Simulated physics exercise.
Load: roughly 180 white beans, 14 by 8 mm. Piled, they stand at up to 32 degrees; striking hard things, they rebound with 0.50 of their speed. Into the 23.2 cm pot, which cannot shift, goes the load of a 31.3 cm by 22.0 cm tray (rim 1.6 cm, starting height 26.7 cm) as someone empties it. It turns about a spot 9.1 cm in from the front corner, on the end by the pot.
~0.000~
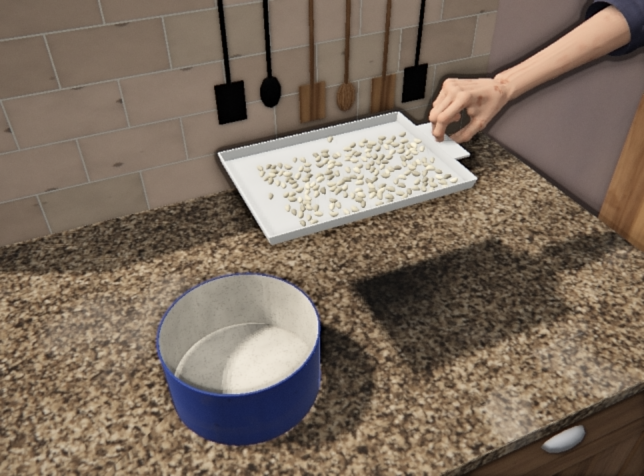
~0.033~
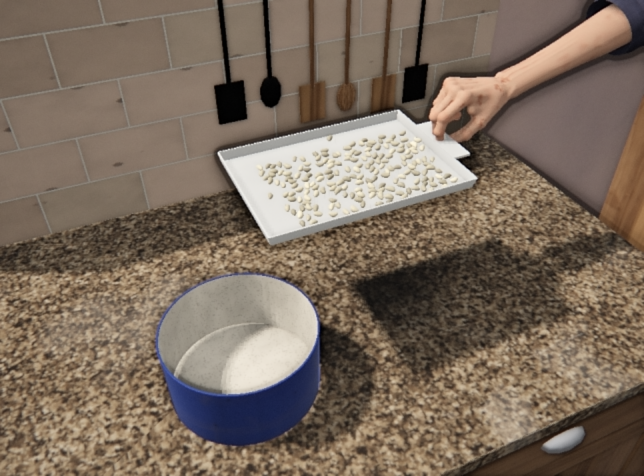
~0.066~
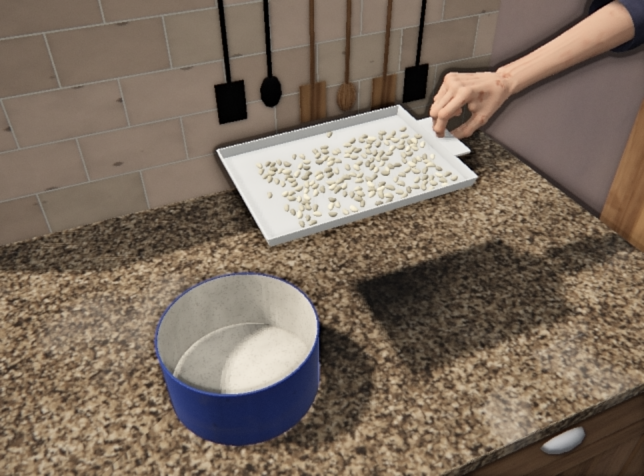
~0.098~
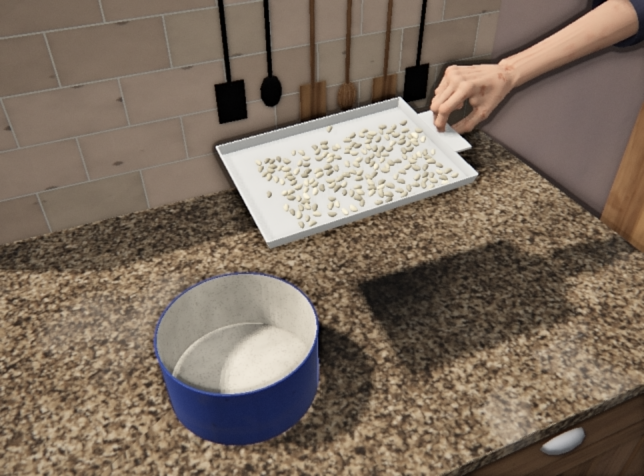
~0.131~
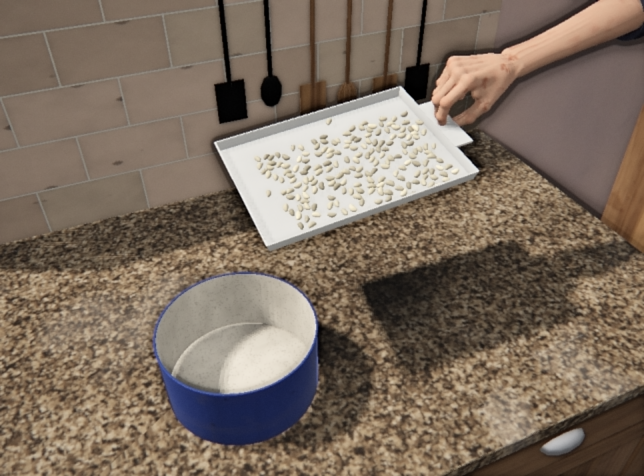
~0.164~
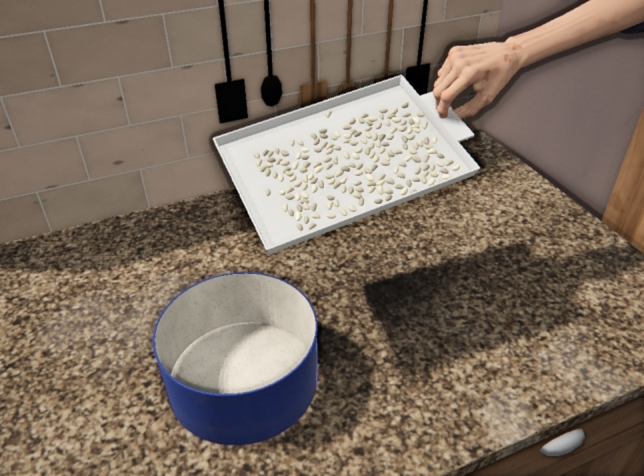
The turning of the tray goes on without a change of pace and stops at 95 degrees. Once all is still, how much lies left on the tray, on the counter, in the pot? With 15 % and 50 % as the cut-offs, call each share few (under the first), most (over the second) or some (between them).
My estimate: Tray: Few, counter: Some, pot: Most.
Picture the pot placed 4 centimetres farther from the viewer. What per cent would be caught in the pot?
Expect something close to 65 per cent.
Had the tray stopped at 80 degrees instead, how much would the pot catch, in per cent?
Around 70 per cent, then.
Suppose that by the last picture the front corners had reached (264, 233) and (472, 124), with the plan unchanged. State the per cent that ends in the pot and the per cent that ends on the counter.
Split: Pot = 35, counter = 65.
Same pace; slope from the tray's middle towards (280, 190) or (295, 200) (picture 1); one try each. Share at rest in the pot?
First try: About 60 percent; second try: About 100 percent.
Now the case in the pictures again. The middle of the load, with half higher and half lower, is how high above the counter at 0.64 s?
Roughly 22 centimetres.
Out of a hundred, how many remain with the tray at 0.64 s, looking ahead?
Estimate: Near 65 in a hundred.
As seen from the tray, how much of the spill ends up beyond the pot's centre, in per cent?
Some 10 per cent.
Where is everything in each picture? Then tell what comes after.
The first frame shows tray tilt 0 degrees, front corners at (271, 235) and (473, 178); middle of the pieces at (354, 177); pot at (239, 328).
The second frame shows tray tilt 1 degrees, front corners at (270, 235) and (473, 177); middle of the pieces at (353, 176).
The third frame shows tray tilt 3 degrees, front corners at (270, 237) and (474, 176); middle of the pieces at (353, 174).
The fourth frame shows tray tilt 6 degrees, front corners at (269, 239) and (474, 173), lowest corner left front; middle of the pieces at (353, 172).
The fifth frame shows tray tilt 10 degrees, front corners at (269, 243) and (475, 170), lowest corner left front; middle of the pieces at (353, 168).
The sixth frame shows tray tilt 14 degrees, front corners at (268, 246) and (476, 167), lowest corner left front; middle of the pieces at (352, 165); pot at (236, 327). The tray's pace is about 140 degrees a second.
After 0.45 s, tilt 54 degrees; the tray holds 100 %, the pot 0 %.
After 0.64 s, tilt 81 degrees; the tray holds 65 %, the pot 5 %.
Then, at 0.95 s, tilt 95 degrees; the tray holds 0 %, the pot 70 %.
In the end, at 2.4 s, tray 0 %, counter 25 %, pot 75 %.
